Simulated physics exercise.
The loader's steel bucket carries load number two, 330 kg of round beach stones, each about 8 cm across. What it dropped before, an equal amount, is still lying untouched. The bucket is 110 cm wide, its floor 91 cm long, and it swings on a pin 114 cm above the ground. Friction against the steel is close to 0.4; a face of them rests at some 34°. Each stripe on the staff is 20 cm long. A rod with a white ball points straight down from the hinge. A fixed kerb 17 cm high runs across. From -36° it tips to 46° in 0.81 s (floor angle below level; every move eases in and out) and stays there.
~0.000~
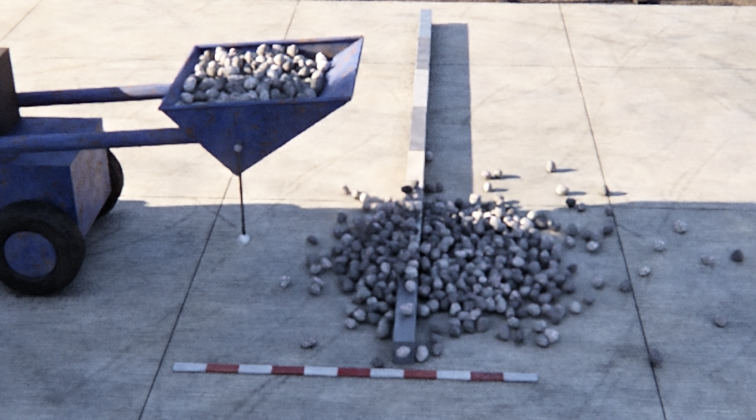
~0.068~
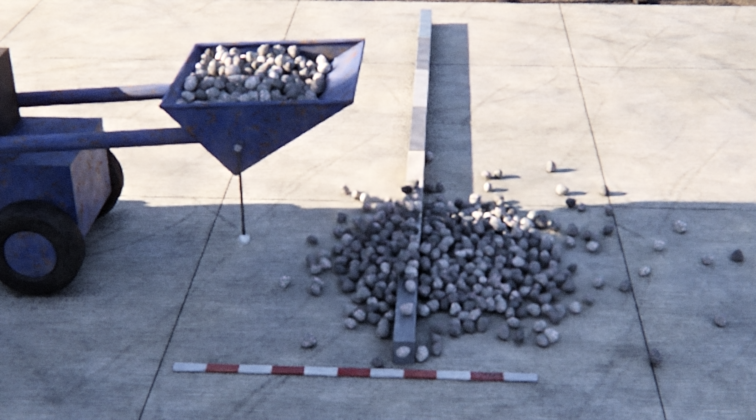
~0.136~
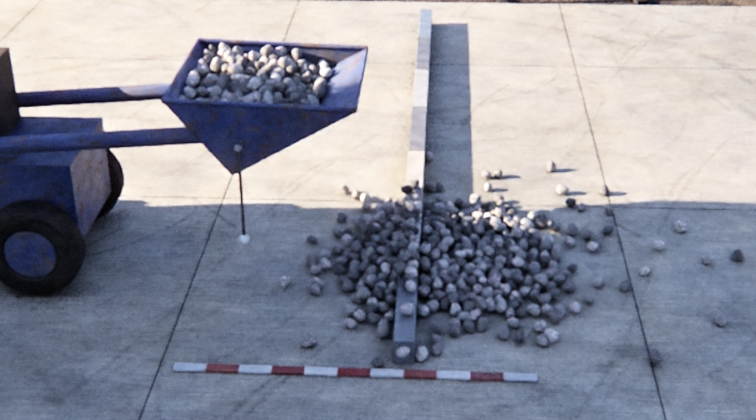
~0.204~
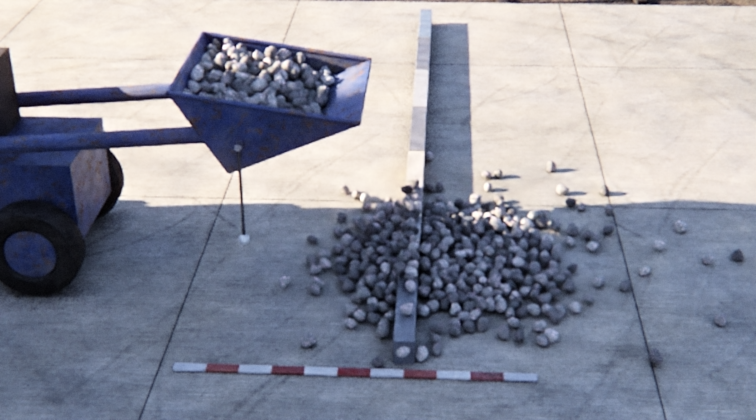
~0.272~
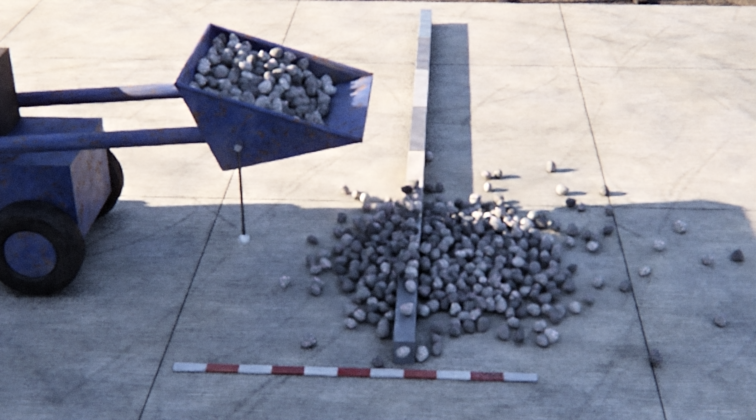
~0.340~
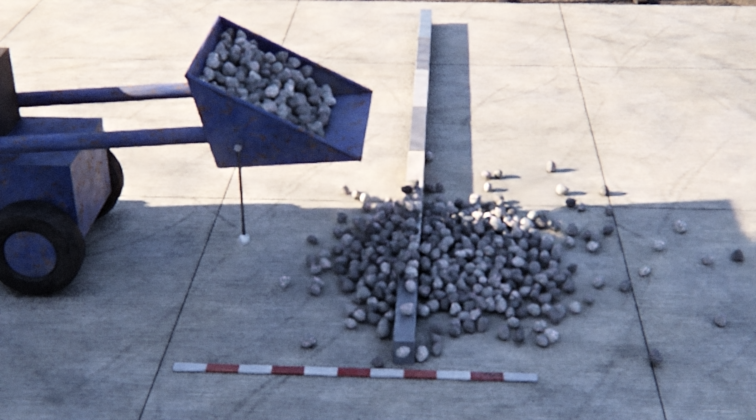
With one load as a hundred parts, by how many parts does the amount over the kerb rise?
Roughly 9 per cent of a load more.
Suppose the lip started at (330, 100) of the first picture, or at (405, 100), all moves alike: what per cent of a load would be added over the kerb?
Near 5 per cent from the first place, 55 from the second.
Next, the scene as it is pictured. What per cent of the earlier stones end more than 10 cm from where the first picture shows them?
About 10 per cent.
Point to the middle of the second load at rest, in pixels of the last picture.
Their middle is at about (361, 246).
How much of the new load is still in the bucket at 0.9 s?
About 65 per cent.
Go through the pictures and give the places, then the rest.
The bucket is at -36°, its lip at (351, 99); the top of the load is at (266, 61). The earlier load is highest near (407, 225), 22 cm above ground level, 31 % on this side of the kerb, 69 % over the kerb, in the first frame.
The bucket is at -34°, its lip at (353, 102); the top of the load is at (260, 63); the stones move at 0.2 m/s on average, in the second frame.
Lip at (356, 110), floor tilted -30°, highest stones at (228, 62); the stones move at 0.3 m/s on average, in the third frame.
Lip at (360, 124), floor tilted -23°, highest stones at (217, 59); the stones move at 0.4 m/s on average, in the fourth frame.
The bucket is at -14°, its lip at (362, 141); the top of the load is at (219, 50); the stones move at 0.5 m/s on average, in the fifth frame.
Lip at (362, 160), floor tilted -5°, highest stones at (226, 46); the stones move at 0.6 m/s on average, in the sixth frame.
After 0.6 s the floor is at 34°; in per cent of one load, 100 in the bucket, 31 on this side of the kerb, 69 over the kerb; the foremost stones are at (675, 262).
After 0.9 s the floor is at 46°; in per cent of one load, 65 in the bucket, 66 on this side of the kerb, 69 over the kerb; the foremost stones are at (675, 262).
After 1.3 s the floor is at 46°; in per cent of one load, 6 in the bucket, 121 on this side of the kerb, 73 over the kerb; the foremost stones are at (675, 262).
After 3.9 s the floor is at 46°; in per cent of one load, 0 in the bucket, 123 on this side of the kerb, 77 over the kerb; the foremost stones are at (675, 262). Net gain over the kerb, 9.
